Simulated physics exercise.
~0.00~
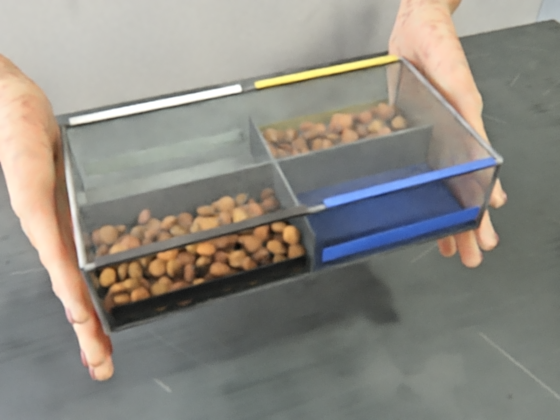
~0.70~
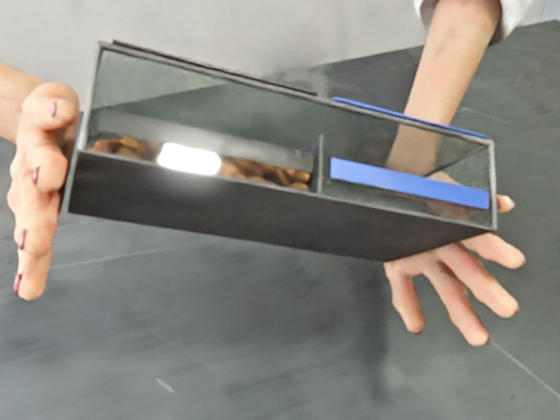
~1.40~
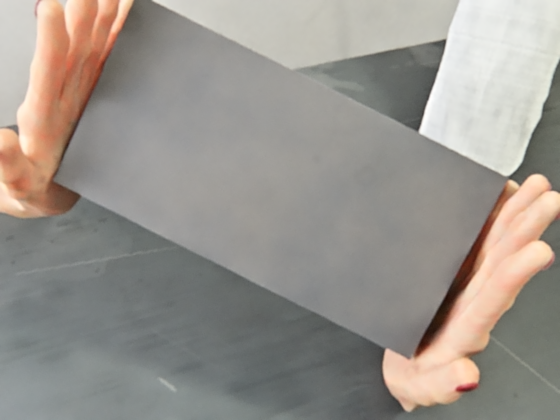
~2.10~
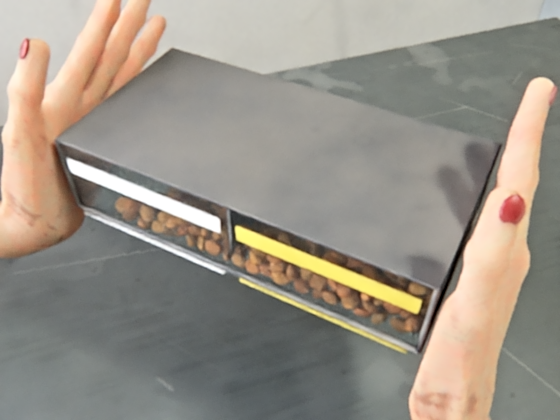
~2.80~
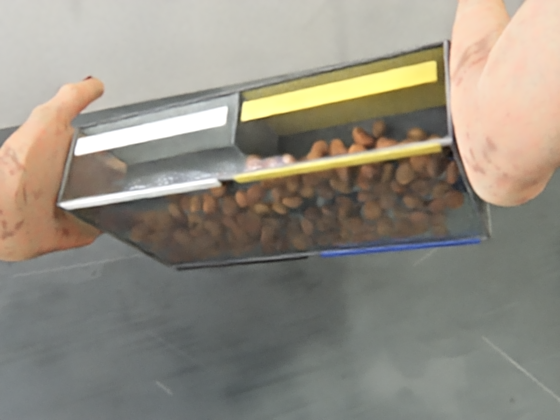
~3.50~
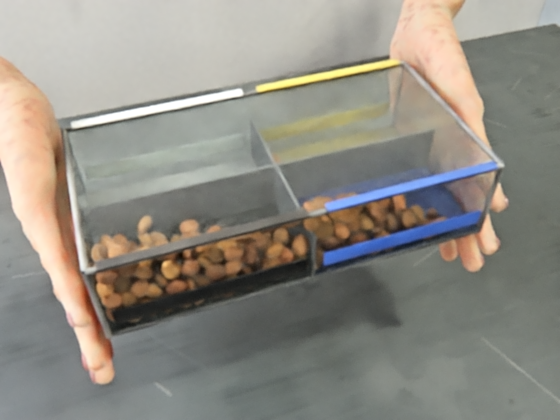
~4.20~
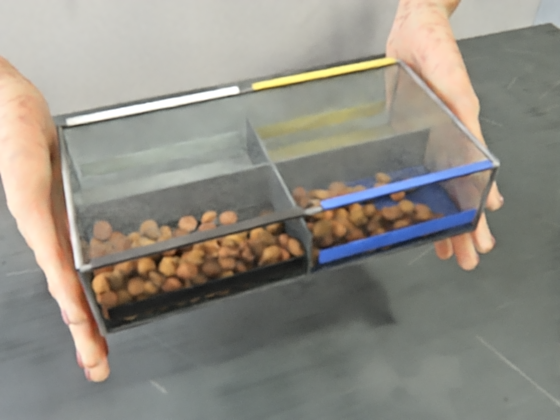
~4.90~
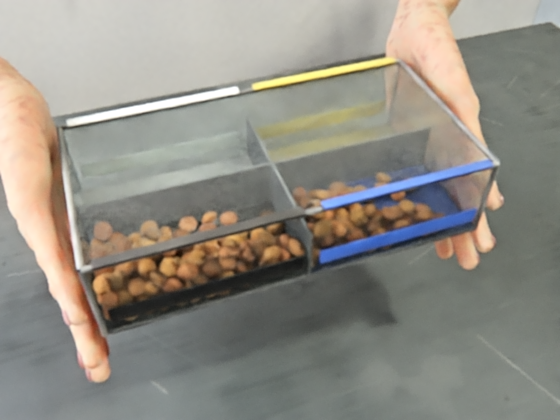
At first, two hands hold a shallow, clear-lidded box of brown kibble, with pieces heaped in the near left compartment and in the far right one by the yellow strip. The hands stay open at the ends as the box tips over, until its plain grey base fills the view. It goes on to lie upside down, with kibble showing behind the white and yellow strips. Then it keeps rolling, and the pieces tumble and spread as it comes back upright. Finally it rests level, with most kibble near left, a smaller heap by the blue strips, and the far compartments looking almost empty.
